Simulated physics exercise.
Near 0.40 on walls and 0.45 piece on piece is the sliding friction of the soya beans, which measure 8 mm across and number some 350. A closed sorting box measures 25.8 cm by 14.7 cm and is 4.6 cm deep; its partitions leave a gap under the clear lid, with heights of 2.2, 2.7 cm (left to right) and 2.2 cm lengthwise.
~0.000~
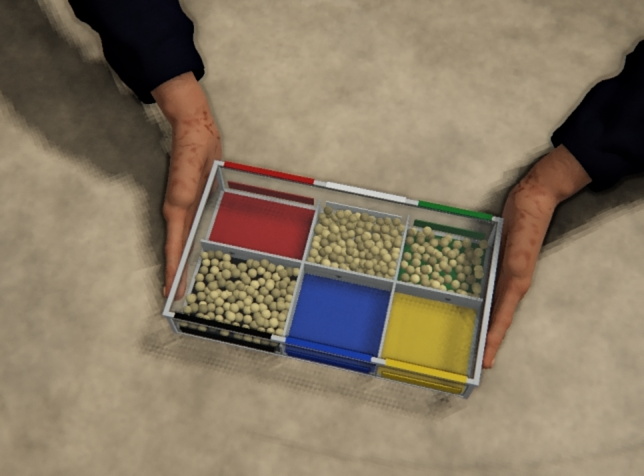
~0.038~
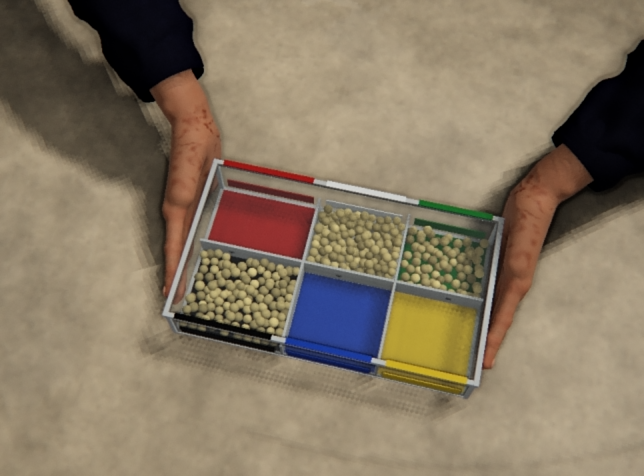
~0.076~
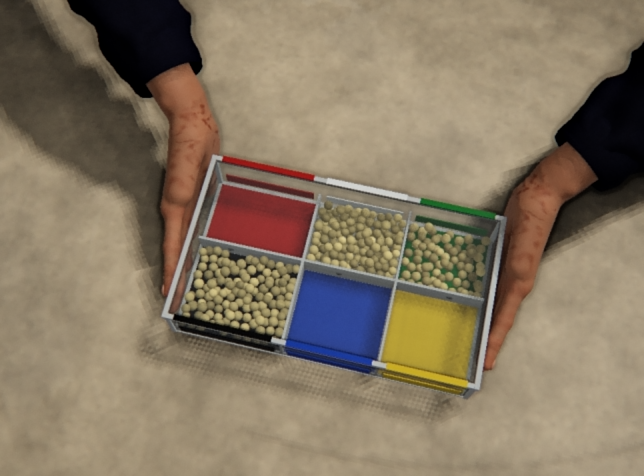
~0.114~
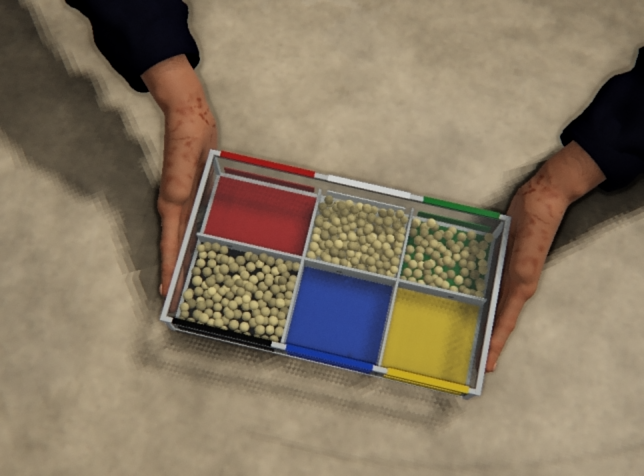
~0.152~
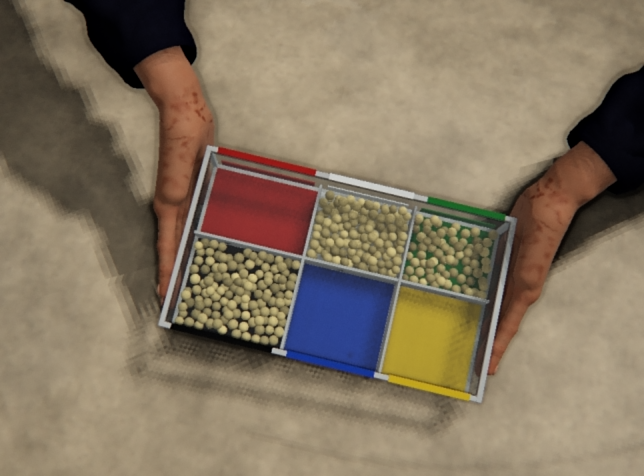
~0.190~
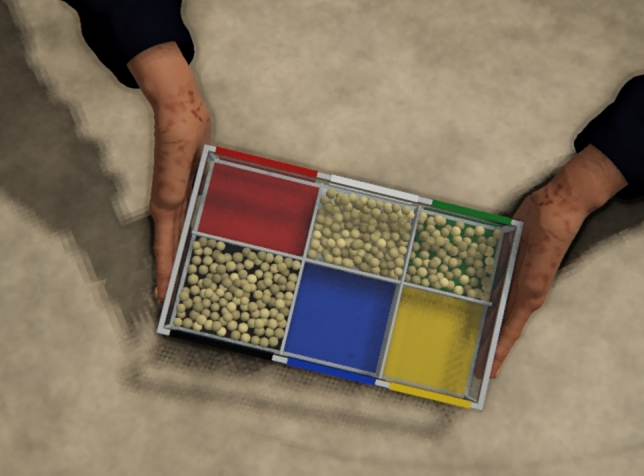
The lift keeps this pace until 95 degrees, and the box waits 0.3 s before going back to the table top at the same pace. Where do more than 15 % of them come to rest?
Outcome: Red: Does not qualify, blue: Qualifies, green: Does not qualify, yellow: Qualifies, white: Does not qualify, black: Qualifies.
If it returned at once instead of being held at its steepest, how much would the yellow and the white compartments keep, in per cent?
Yellow keeps 40% and white keeps 5%.
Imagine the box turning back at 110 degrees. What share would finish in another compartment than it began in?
Some 75 per cent.
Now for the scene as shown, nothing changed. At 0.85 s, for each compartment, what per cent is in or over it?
Shares - red: 0; blue: 30; green: 5; yellow: 35; white: 5; black: 25.
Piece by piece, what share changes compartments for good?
Result: Roughly 70 %.
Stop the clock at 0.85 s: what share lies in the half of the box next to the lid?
Share: Approx. 60 %.
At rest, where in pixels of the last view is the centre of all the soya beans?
Approximately (367, 345) in the last picture.
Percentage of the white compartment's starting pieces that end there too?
Close to 0 in a hundred.
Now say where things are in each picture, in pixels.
The first frame shows box tilt 0 degrees, front corners at (169, 313) and (474, 380); green 20 %, white 45 %, black 35 %.
The second frame shows box tilt 1 degrees, front corners at (169, 313) and (474, 381).
The third frame shows box tilt 4 degrees, front corners at (168, 314) and (474, 385), lowest corner right front.
The fourth frame shows box tilt 9 degrees, front corners at (166, 317) and (475, 390), lowest corner right front.
The fifth frame shows box tilt 16 degrees, front corners at (165, 322) and (476, 397), lowest corner right front.
The sixth frame shows box tilt 22 degrees, front corners at (163, 329) and (477, 404), lowest corner right front; green 20 %, white 45 %, black 35 %. Its pace works out near 170 degrees a second.
After 0.85 s, tilt 95 degrees; blue 30 %, green 5 %, yellow 35 %, white 5 %, black 25 %.
Then, at 1.29 s, tilt 52 degrees; blue 25 %, yellow 45 %, black 25 %.
Then, at 1.81 s, tilt 0 degrees; blue 25 %, yellow 45 %, black 25 %.
By 2.4 s all is still; red 0 %, blue 25 %, green 0 %, yellow 45 %, white 0 %, black 25 %.
